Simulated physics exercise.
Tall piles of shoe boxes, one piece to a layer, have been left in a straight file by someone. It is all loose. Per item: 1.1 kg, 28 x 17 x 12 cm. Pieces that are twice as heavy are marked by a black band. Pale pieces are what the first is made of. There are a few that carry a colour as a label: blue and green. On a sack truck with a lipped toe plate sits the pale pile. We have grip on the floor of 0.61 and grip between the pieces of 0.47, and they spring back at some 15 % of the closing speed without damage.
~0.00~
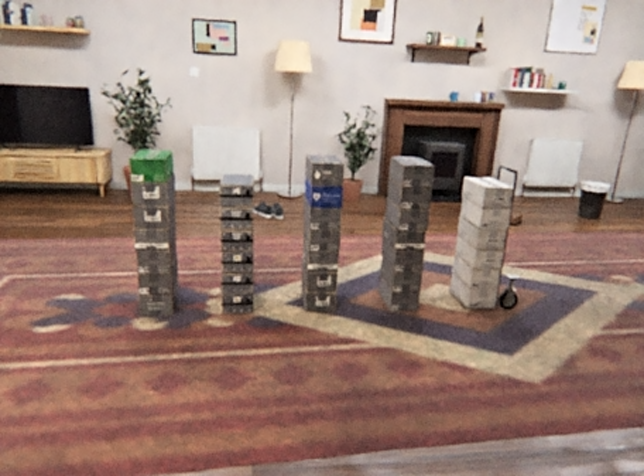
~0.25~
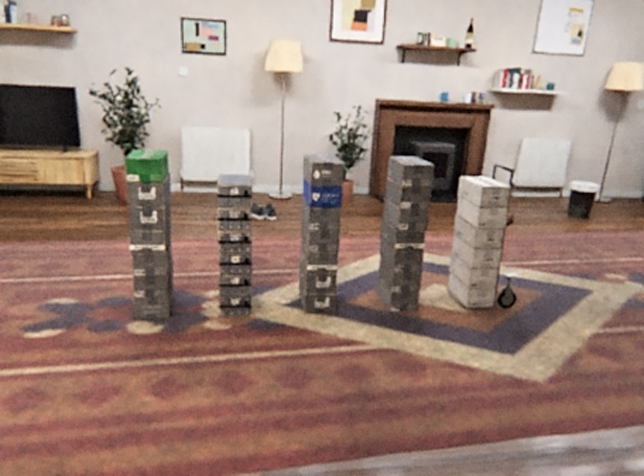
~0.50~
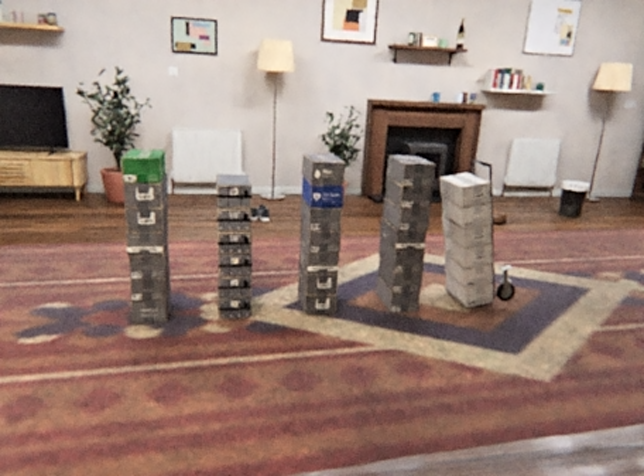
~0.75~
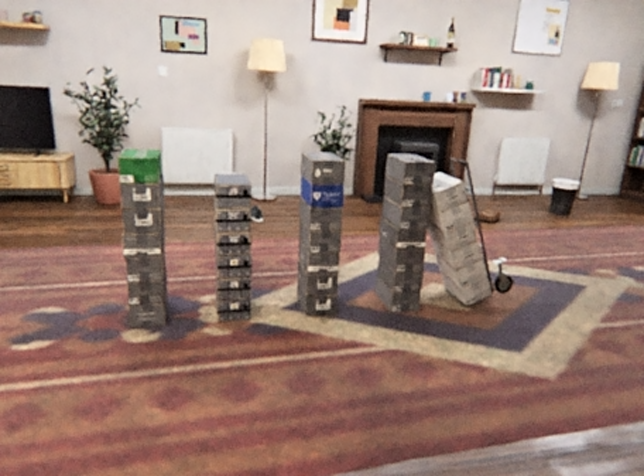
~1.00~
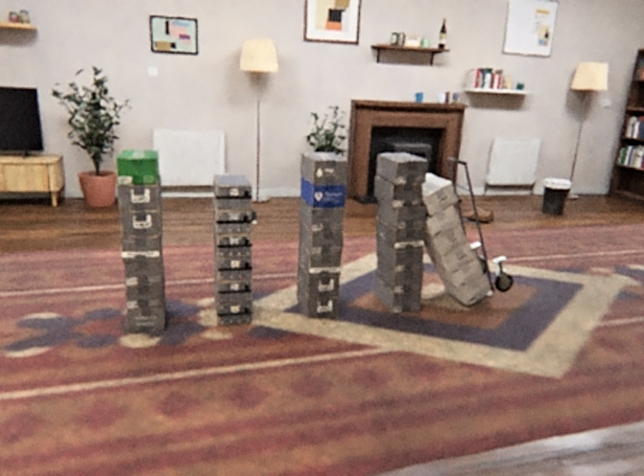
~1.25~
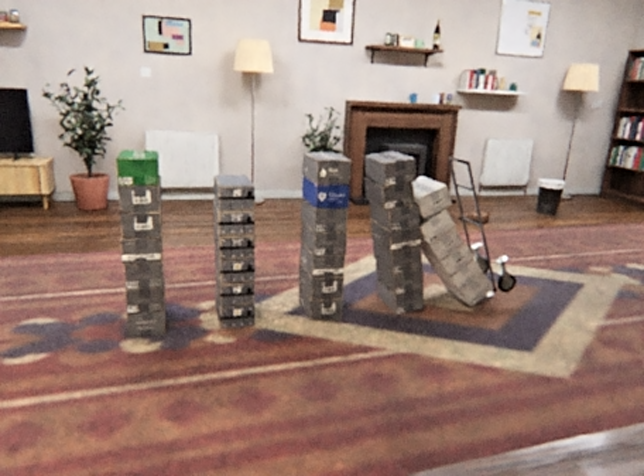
Five tall stacks of boxes stand in a row on a patterned red rug in a living room, seen from the front by a camera that shifts slightly. Four are grey, with a green box topping the leftmost and a blue one high in the middle stack, while the pale stack sits on a hand truck at right. The truck stays upright, then tilts, and the pale boxes lean left against the neighbouring grey stack, which shifts slightly.
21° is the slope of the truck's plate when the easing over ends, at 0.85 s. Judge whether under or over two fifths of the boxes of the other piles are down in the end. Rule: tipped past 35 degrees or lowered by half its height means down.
Over two fifths are down.
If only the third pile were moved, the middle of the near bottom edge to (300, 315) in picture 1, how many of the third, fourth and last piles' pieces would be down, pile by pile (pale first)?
Then, pile by pile: Third 6, fourth 5, last 7.
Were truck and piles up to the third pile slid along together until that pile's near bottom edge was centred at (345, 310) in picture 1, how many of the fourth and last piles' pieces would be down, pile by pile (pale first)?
Fourth 6, last 7.
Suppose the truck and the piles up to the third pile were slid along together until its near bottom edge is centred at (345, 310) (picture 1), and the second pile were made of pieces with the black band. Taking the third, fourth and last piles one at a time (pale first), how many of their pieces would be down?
Result: Third pile 0, fourth pile 0, last pile 0.
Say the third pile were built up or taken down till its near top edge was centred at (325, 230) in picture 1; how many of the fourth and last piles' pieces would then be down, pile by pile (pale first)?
Down by pile: Fourth 0, last 0.
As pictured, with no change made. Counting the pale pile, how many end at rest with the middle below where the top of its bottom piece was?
I count 3 of the pale pieces.
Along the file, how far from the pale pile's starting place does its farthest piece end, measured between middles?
I'd say close to 70 cm along.
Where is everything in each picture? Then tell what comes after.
In the first frame (we follow the side turned to the camera; the camera moves round a little), truck frame (512, 201) 0° forward; green box (148, 171); blue box (327, 197); no other piece has moved.
The second frame shows truck frame (508, 199) 1° forward; green box (144, 171).
The third frame shows truck frame (491, 194) 10° forward, top of the pale pile leaning 11°; green box (141, 171); no other piece has moved.
The fourth frame shows truck frame (473, 191) 20° forward, top of the pale pile leaning 23°; blue box (328, 196); no other piece has moved.
The fifth frame shows truck frame (471, 191) 21° forward, top of the pale pile leaning 29°; blue box (330, 196); 6 stirred so far.
The sixth frame shows truck frame (474, 191) 21° forward, top of the pale pile leaning 24°; blue box (333, 197); green box (138, 172); steepest lean 9°, the box at (405, 218); 7 stirred so far.
Around 1.84 s, 6 of the pale pile down; 7 of the 27 other boxes down; blue box tipped 13°.
Around 2.70 s, 6 of the pale pile down; 18 of the 27 other boxes down; blue box tipped 41°, 25 cm lower; green box tipped 29°, 53 mm lower.
Finally (4.5 s), 6 of the pale pile down; 25 of the 27 other boxes down; green box upside down; blue box tipped 43°, 31 cm lower. That is 93 per cent. Seen by the last camera, middles, blue box near (175, 254).
